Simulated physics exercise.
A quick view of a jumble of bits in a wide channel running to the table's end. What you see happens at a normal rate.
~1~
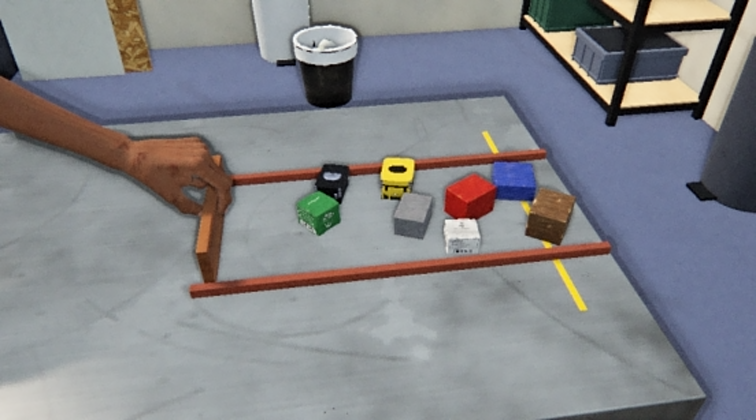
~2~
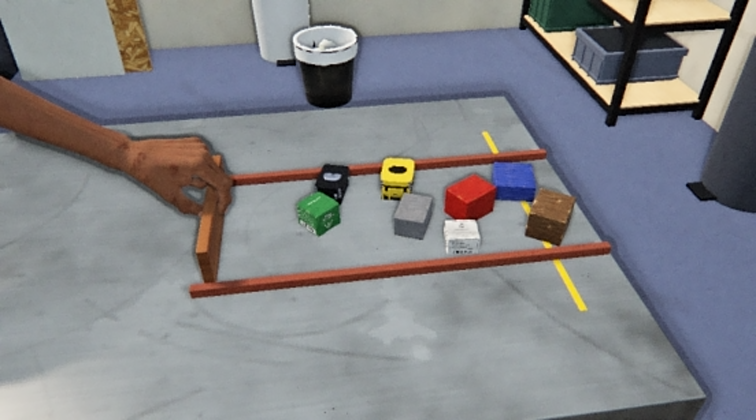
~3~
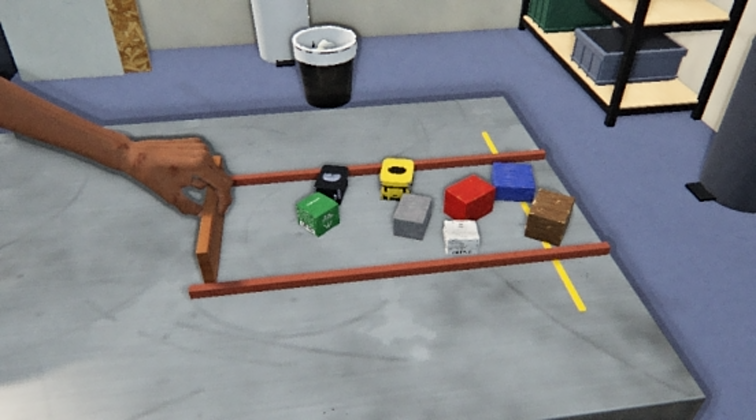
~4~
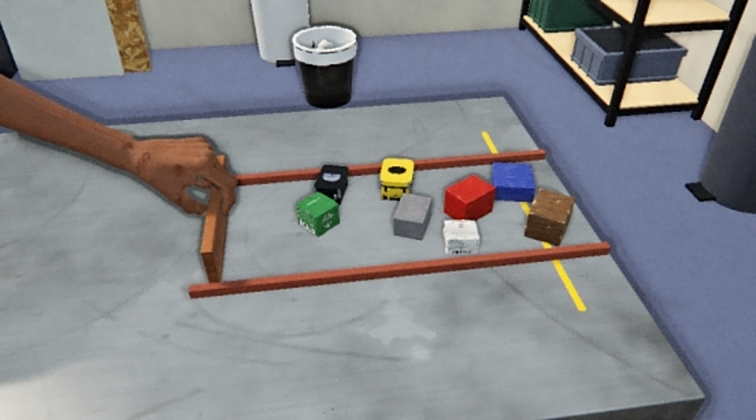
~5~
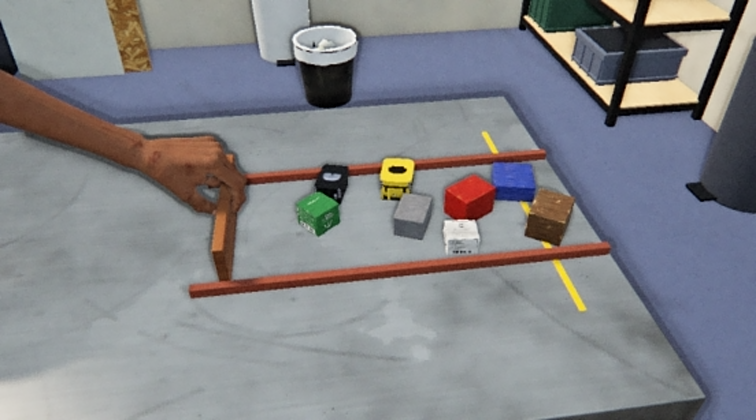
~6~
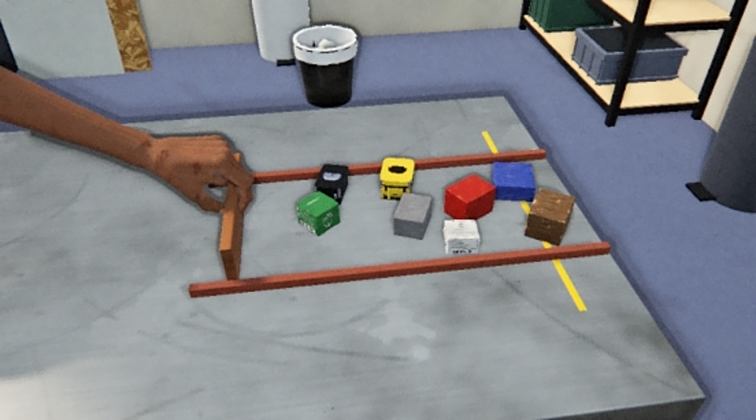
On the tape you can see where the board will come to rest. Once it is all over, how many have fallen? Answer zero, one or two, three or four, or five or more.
When it is over, one or two have fallen.
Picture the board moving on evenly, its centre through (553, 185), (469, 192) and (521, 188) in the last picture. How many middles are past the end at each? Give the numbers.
Place by place: 5, 0 and 2.
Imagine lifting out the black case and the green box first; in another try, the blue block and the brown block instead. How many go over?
Tally of falls: 1 for the first try, 1 for the second.
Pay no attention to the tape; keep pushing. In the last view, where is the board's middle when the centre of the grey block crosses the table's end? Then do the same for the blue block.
(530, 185) and (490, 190), roughly.
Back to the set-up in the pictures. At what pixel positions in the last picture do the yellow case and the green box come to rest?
Final spots - yellow case (550, 165), green box (542, 196).
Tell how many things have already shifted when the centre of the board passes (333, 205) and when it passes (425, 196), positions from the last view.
Counts: 2, 7.
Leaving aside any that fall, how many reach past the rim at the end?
The count would be 3.
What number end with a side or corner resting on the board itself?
It touches 3.
Early on, none off yet; brown block at rest near (550, 216); blue block at rest near (513, 182); red block at rest near (470, 200).
A while later, none off yet; brown block at rest near (550, 216); blue block moving near (518, 180); red block travelled a little near (493, 199).
Further along, none off yet; brown block travelled a little near (568, 222); blue block travelled about its own width near (555, 174); red block travelled well along near (564, 196).
Finally, the number that fall off is one or two; lost, red block and blue block.
